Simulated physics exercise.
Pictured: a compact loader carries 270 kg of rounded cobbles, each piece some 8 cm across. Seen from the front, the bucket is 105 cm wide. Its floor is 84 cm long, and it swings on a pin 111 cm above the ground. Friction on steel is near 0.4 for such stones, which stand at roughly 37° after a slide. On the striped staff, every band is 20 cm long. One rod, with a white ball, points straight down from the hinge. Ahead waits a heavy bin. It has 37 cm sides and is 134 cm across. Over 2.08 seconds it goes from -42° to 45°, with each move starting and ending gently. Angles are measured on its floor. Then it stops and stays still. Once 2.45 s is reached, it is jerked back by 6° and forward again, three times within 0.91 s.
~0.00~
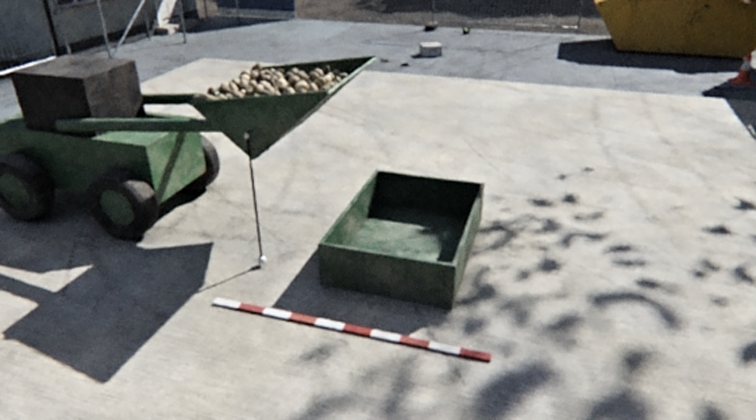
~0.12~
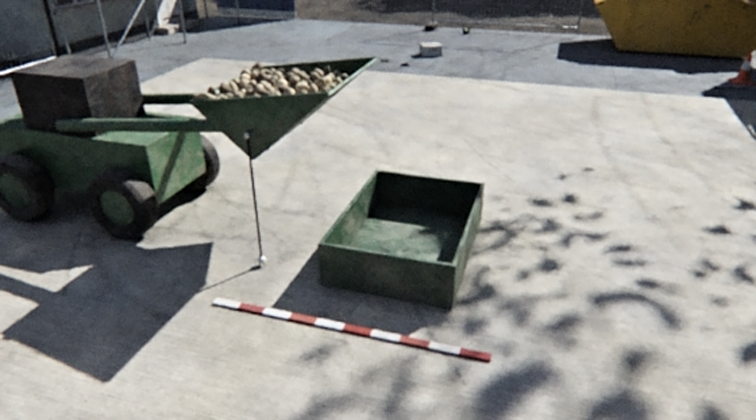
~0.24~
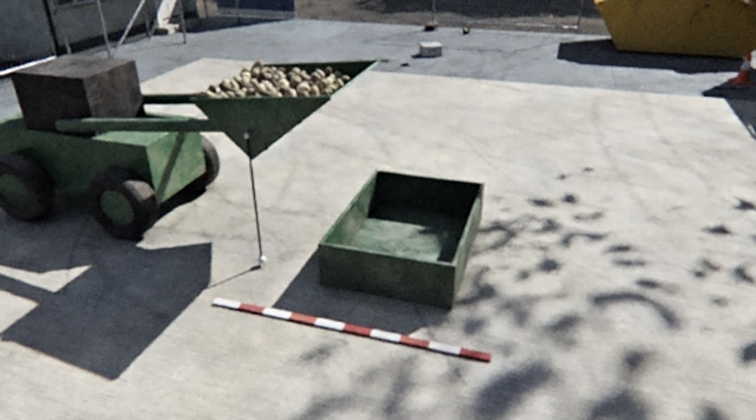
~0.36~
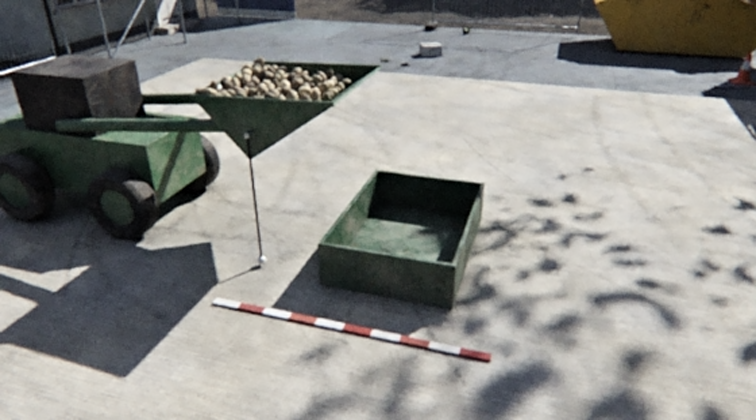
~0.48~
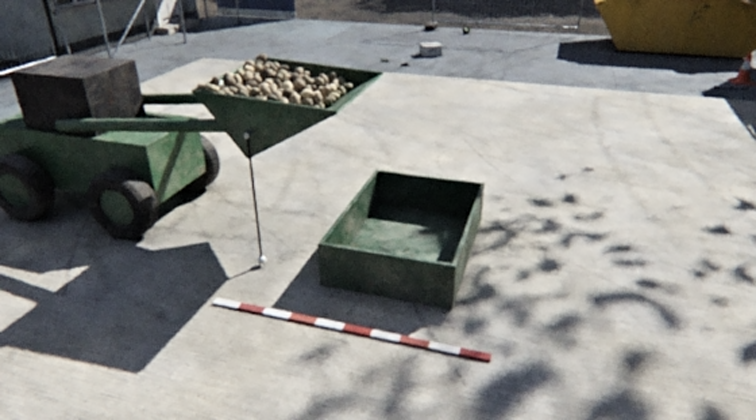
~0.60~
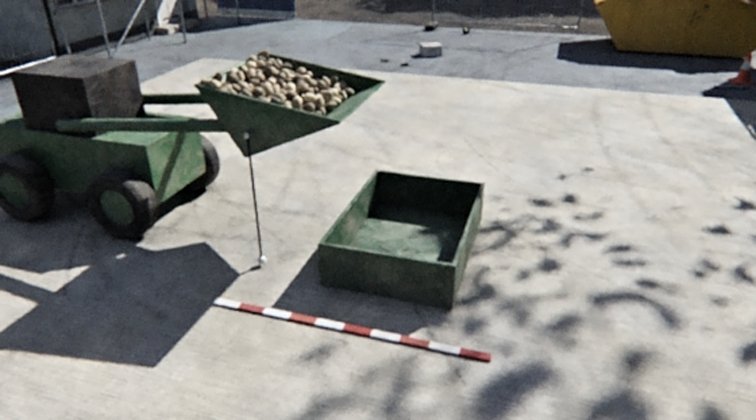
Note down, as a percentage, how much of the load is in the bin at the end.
Approximately 70 out of 100.
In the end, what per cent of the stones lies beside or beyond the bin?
Roughly 0 percent of it.
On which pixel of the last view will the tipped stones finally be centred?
In the last view, about (391, 237).
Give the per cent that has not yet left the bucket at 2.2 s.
It holds some 10 per cent.
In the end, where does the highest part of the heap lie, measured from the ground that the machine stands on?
About 22 cm above it.
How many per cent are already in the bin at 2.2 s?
Around 65 per cent of it.
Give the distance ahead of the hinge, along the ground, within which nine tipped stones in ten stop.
Around 140 centimetres.
After 1.6 s the floor is at 31°; 96 % in the bucket, 2 % short of the bin, 2 % in the bin; the foremost stones are at (354, 184).
After 2.2 s the floor is at 45°; 8 % in the bucket, 25 % short of the bin, 66 % in the bin; the foremost stones are at (459, 246).
After 3.8 s the floor is at 45°; 0 % in the bucket, 27 % short of the bin, 72 % in the bin, 1 % beside or beyond the bin; the foremost stones are at (457, 260).
After 6.3 s the floor is at 45°; 0 % in the bucket, 27 % short of the bin, 72 % in the bin, 1 % beside or beyond the bin; the foremost stones are at (457, 260).
